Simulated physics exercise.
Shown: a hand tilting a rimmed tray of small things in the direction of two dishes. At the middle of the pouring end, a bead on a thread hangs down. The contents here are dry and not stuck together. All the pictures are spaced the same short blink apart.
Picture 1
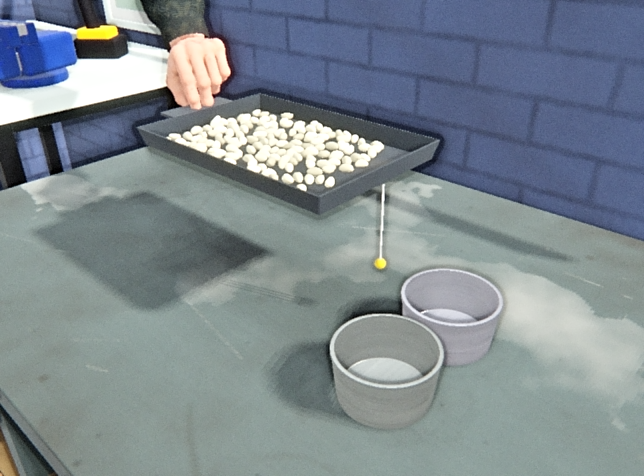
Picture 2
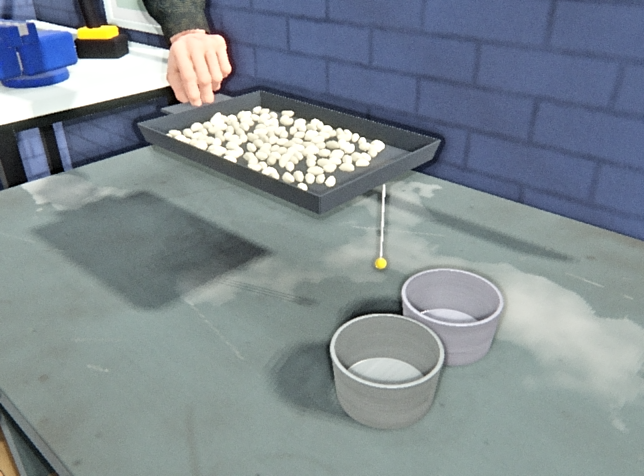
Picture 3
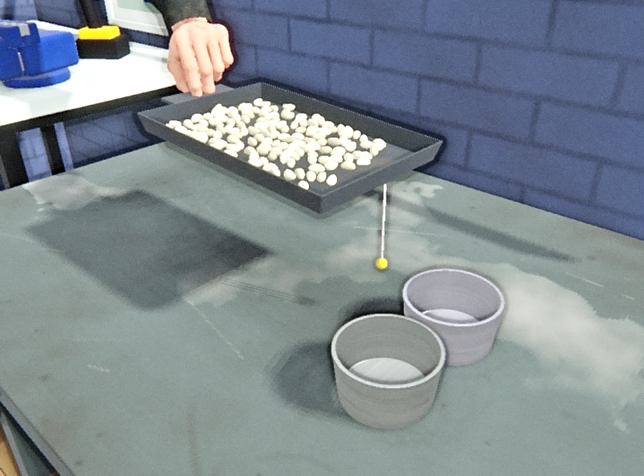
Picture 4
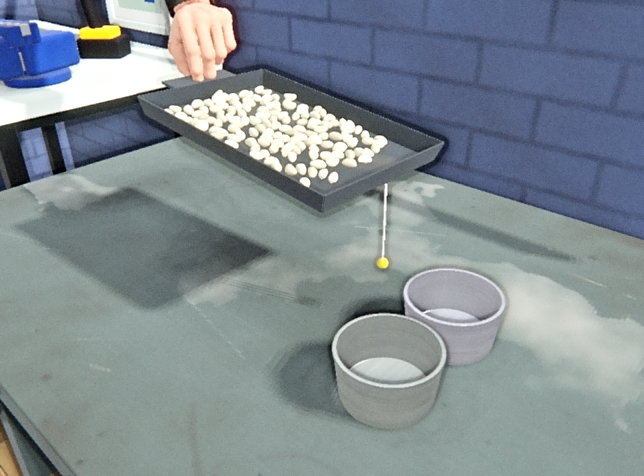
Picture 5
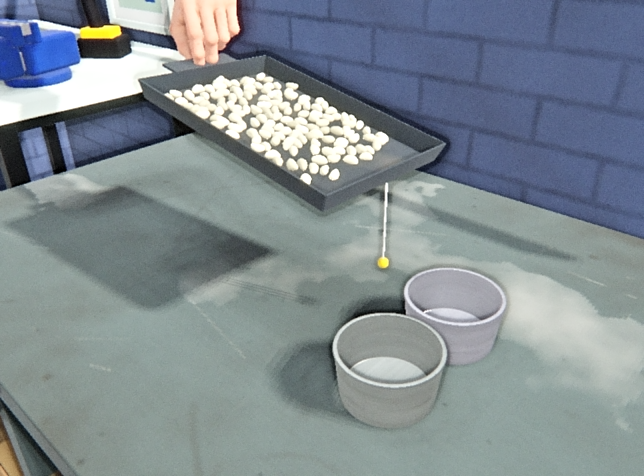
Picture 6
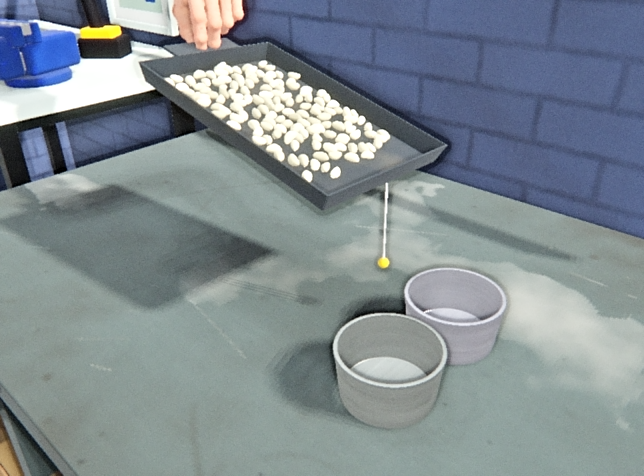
On a grey-green table by a blue brick wall, a hand gradually raising the back of a dark tray of white beans.
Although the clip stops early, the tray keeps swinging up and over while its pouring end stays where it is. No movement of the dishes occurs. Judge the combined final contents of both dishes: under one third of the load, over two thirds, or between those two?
Judged together: Between one third and two thirds.
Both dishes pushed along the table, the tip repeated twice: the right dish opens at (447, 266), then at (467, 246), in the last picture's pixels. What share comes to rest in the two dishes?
Close to 90 in a hundred first, close to 70 in a hundred second.
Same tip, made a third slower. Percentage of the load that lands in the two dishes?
Close to 60 per cent.
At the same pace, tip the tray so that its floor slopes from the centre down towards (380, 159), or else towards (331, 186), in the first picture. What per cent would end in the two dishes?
Lab note: Try 1 = 10 %, try 2 = 50 %.
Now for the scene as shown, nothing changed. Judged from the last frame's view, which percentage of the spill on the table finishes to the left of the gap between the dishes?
About 30 per cent.
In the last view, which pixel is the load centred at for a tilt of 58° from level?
The load is centred near (391, 140).
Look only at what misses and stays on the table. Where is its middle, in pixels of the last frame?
Approximately (456, 293).
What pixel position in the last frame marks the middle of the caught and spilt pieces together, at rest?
About (449, 322).
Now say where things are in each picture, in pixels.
The first picture shows corners of the pouring end at (319, 193) and (432, 140), level; middle of the load at (272, 142), white beans; left dish at (430, 392); right dish at (492, 332); bead on its thread at (380, 263).
The second picture shows corners of the pouring end at (320, 193) and (433, 140), level; middle of the load at (273, 140).
The third picture shows corners of the pouring end at (322, 192) and (435, 141), tipped barely, lowest at the right corner; middle of the load at (274, 135).
The fourth picture shows corners of the pouring end at (324, 191) and (437, 142), tipped a little, lowest at the right corner; middle of the load at (275, 126).
The fifth picture shows corners of the pouring end at (326, 191) and (439, 142), tipped a little, lowest at the right corner; middle of the load at (276, 116).
The sixth picture shows corners of the pouring end at (328, 191) and (440, 144), tipped clearly, lowest at the right corner; middle of the load at (278, 108); left dish at (433, 391); right dish at (495, 331).
Soon after the last picture, tray tipped steeply; nearly all on the tray; a stray few in the air.
A little later, tray tipped right over; most on the tray; a stray few in the left dish; a small part in the right dish; a small part outside both; a stray few in the air.
Later still, tray tipped past a quarter turn; a small part in the left dish; about half in the right dish; about a third outside both.
At rest, tray tipped past a quarter turn; a small part in the left dish; about half in the right dish; about a third outside both.
